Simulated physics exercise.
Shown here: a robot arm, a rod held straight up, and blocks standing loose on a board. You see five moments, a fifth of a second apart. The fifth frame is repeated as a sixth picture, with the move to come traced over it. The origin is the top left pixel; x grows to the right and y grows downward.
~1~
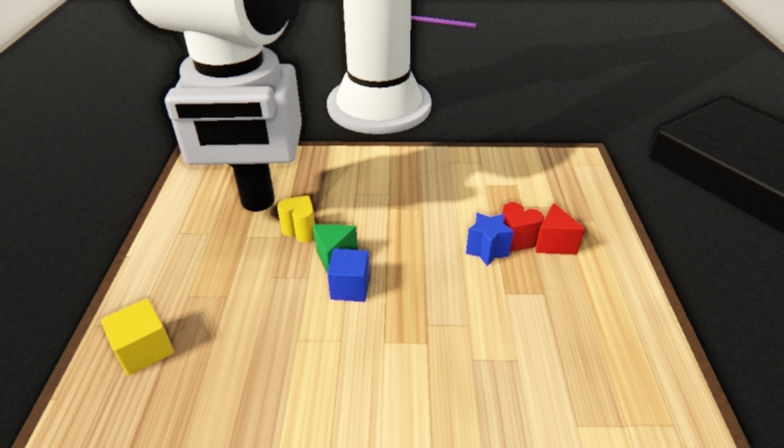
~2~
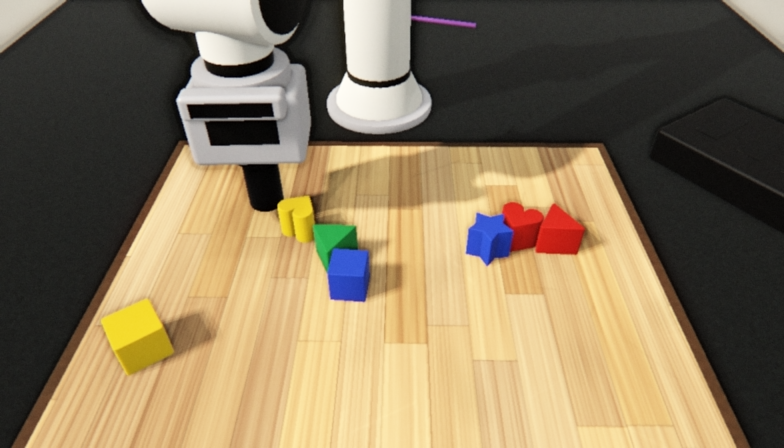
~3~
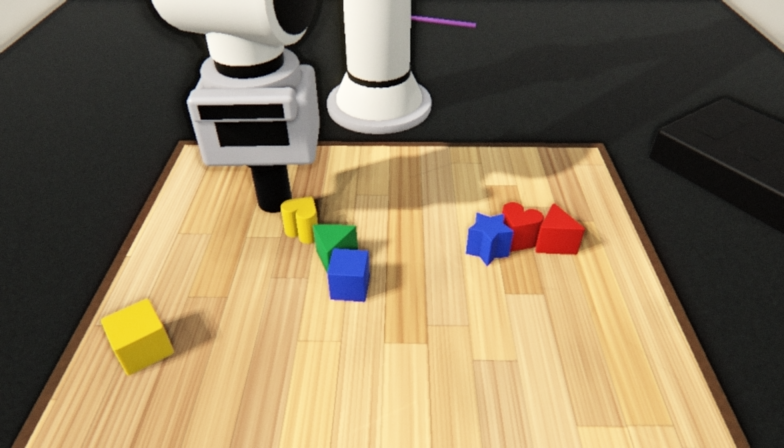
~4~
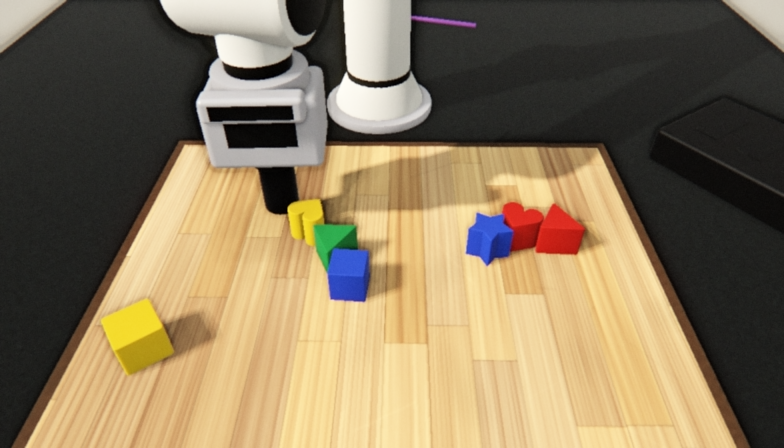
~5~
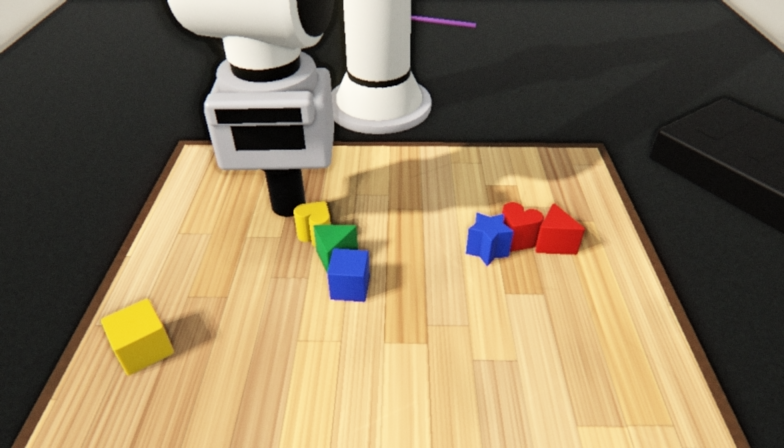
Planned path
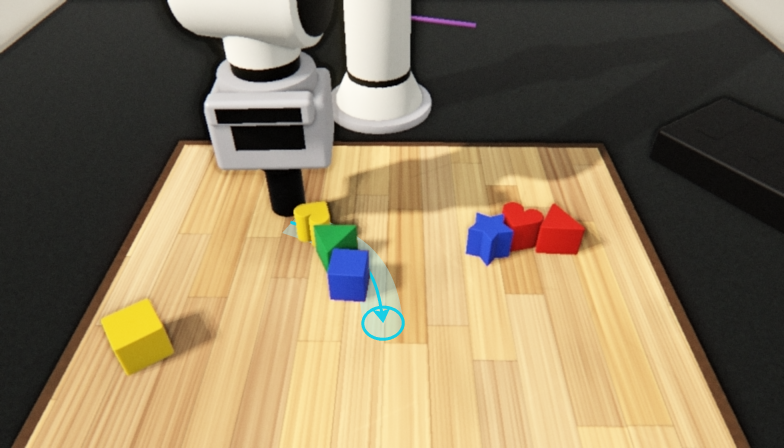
On a wooden board, a robot arm's black rod nudges a yellow heart block slightly right.
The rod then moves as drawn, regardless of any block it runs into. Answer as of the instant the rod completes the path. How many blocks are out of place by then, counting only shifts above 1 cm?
It should be three or more.
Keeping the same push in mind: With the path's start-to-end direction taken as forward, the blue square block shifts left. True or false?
My answer: False.
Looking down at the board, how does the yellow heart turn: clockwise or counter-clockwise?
Seen from above, counterclockwise.
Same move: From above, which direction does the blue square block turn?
It turns clockwise.
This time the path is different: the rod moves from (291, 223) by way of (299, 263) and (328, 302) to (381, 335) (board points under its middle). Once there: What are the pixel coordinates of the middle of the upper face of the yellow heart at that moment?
Most likely (327, 221).
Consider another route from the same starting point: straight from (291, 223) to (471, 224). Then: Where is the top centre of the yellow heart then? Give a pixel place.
By then it is at (379, 222).
The drawn path runs from (291, 223) via (338, 241) and (371, 275), ending at (383, 323).
The first path, step by step. One third of the way, rod (337, 226); yellow heart (368, 222), turned 50° anticlockwise; green three-sided block (333, 238), turned 15° clockwise.
Two thirds of the way, rod (370, 260); yellow heart (396, 231), turned 110° anticlockwise; green three-sided block (329, 251), turned 50° clockwise; blue square block (346, 275).
At the end, rod (383, 307); yellow heart (396, 231), turned 110° anticlockwise; green three-sided block (329, 251), turned 55° clockwise; blue square block (341, 294), turned 75° clockwise.
